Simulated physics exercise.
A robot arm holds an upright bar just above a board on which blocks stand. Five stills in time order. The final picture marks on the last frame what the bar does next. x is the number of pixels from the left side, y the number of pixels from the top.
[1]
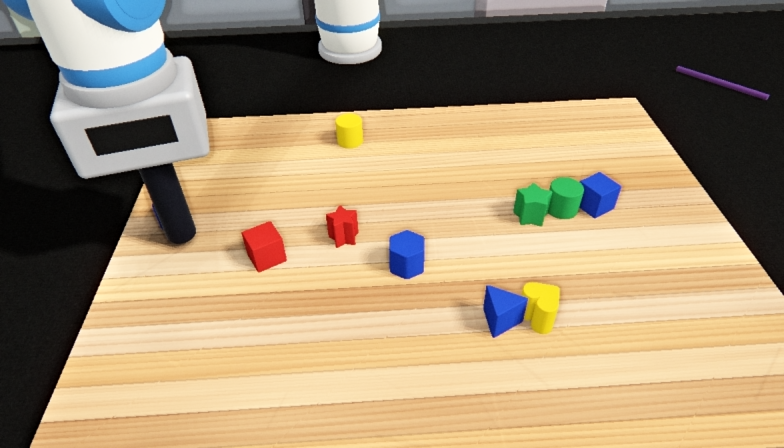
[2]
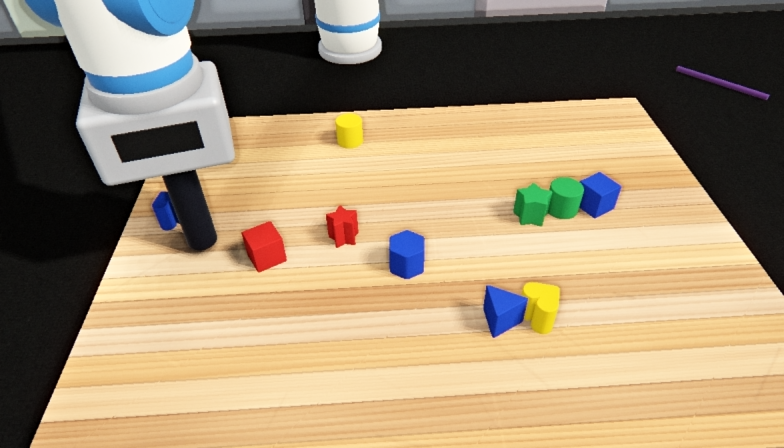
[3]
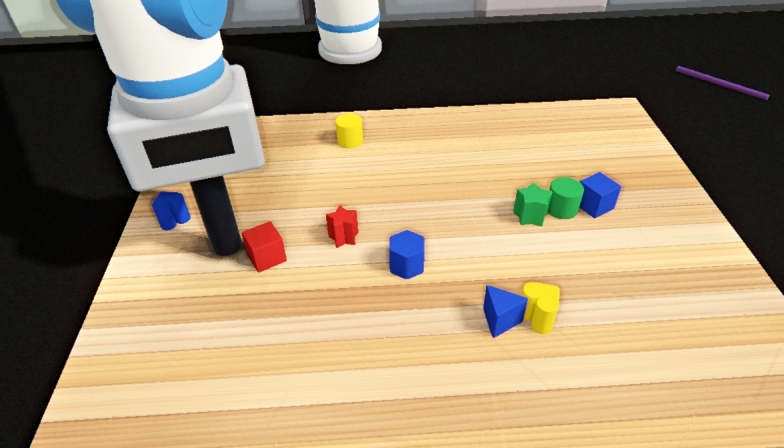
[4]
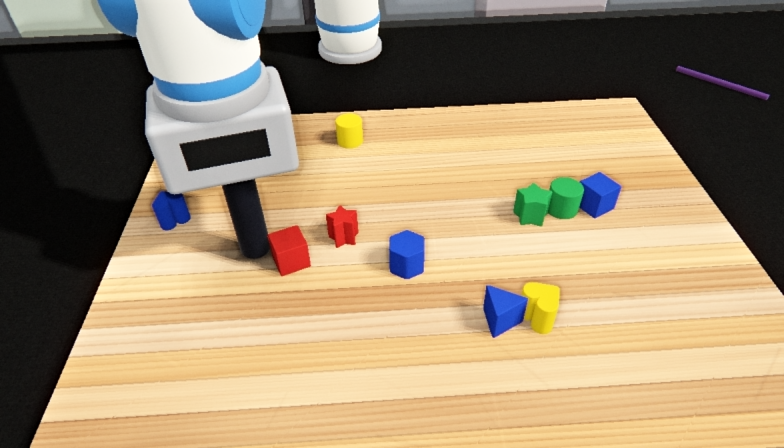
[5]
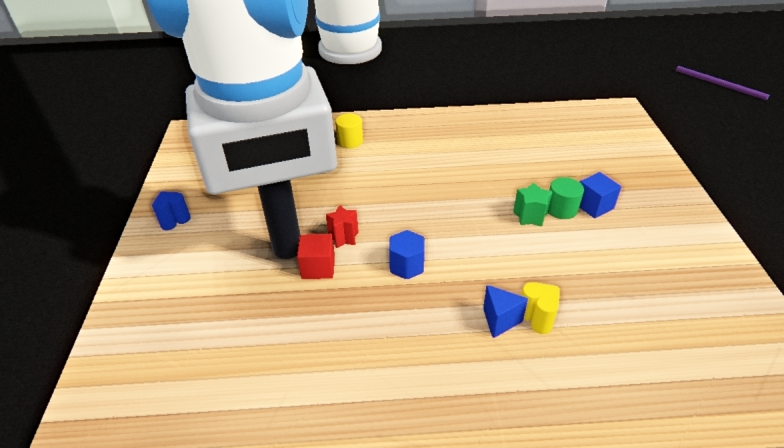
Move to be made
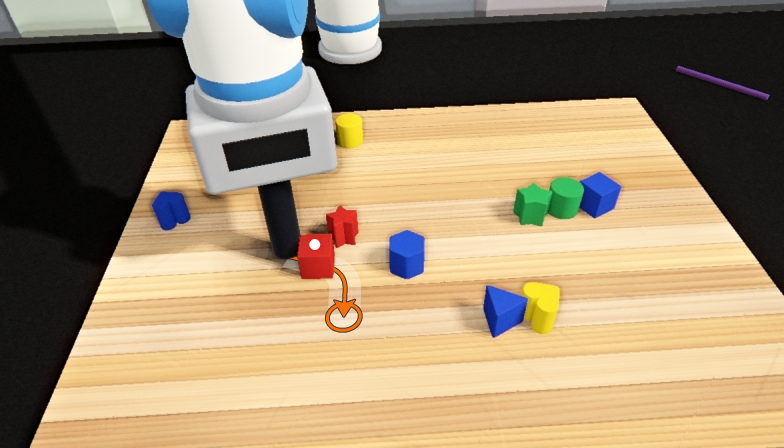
Robot arm moving its black bar rightward across a wooden board, meeting a red cube and pushing it beside a red star.
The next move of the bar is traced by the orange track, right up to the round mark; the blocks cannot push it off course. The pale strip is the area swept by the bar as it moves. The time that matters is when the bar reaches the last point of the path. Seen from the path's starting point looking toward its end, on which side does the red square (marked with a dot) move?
Its sideways move is to the left.
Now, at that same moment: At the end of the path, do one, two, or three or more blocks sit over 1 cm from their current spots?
By the end, one block will have moved.
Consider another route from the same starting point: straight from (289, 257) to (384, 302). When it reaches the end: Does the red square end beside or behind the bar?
The answer is no.
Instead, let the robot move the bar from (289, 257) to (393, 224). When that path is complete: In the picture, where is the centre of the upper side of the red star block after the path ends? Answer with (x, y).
My best guess is (413, 192).
Path on the board, from (289, 257) via (323, 265) and (345, 285), ending at (344, 317); the dot is on the red square.
What follows on the original path. One third of the way, bar at (322, 259); red square at (343, 258), turned 40° clockwise.
Two thirds of the way, bar at (344, 279); red square at (368, 278), turned 35° clockwise.
At the end, bar at (343, 310); red square at (376, 290); red star block in place.
